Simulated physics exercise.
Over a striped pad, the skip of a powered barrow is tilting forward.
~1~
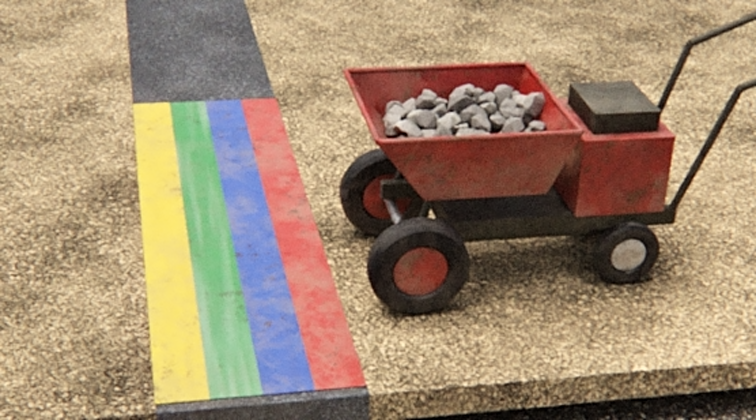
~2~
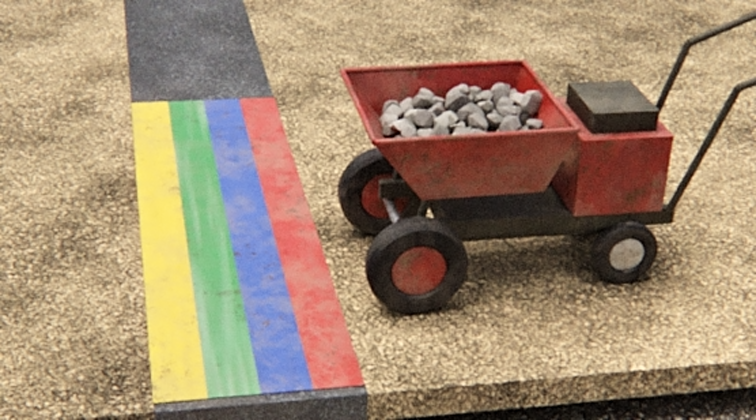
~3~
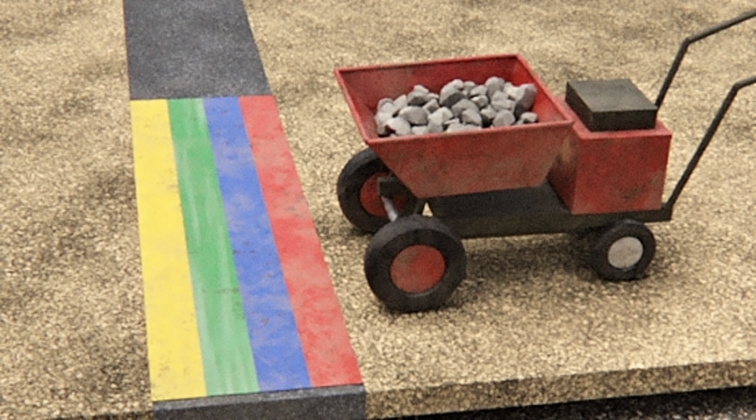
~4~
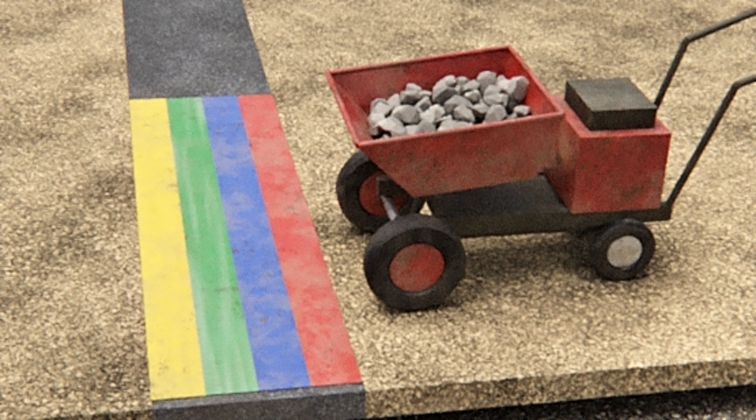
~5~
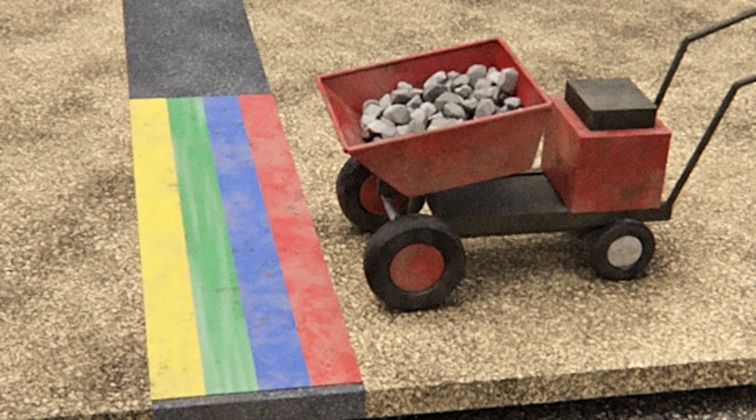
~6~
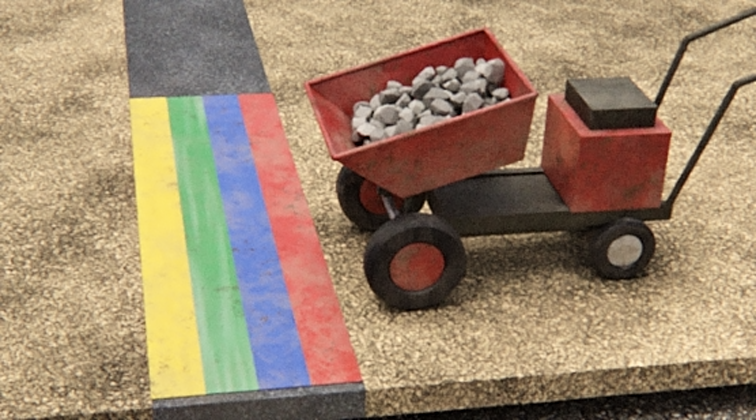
The red skip of a small powered barrow, heaped with grey broken stones, sits level beside a pad striped yellow, green, blue and red. It then tilts gradually forward to the left, its front lip lowering and its rear rising, while the stones stay inside and the wheels barely shift.
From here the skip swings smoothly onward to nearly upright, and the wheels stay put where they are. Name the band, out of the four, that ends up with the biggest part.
The green band.
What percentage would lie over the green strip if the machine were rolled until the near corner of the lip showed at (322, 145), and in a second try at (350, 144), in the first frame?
About 10 per cent, then about 30 per cent.
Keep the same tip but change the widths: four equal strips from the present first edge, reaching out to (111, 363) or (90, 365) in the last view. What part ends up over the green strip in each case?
30 per cent, then 30 per cent, roughly.
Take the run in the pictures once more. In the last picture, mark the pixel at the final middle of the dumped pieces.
Close to (197, 274) in the last picture.
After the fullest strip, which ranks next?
Rank 2: The strip in yellow.
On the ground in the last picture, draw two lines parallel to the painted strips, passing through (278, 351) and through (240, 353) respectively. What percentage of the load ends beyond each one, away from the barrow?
80 % and 60 %.
Shortly afterwards, skip tipped steeply; the whole lot in the skip.
Next, skip tipped right over; near two thirds in the skip; only a few over the blue strip; near a quarter over the green strip; only a few over the yellow strip.
Some moments later, skip tipped right over; near a quarter in the skip; a little over the blue strip; near a third over the green strip; near a quarter over the yellow strip; a little off the paint.
In the end, skip tipped right over; near a quarter in the skip; none at all over the red strip; a little over the blue strip; near a third over the green strip; near a quarter over the yellow strip; near a quarter off the paint.
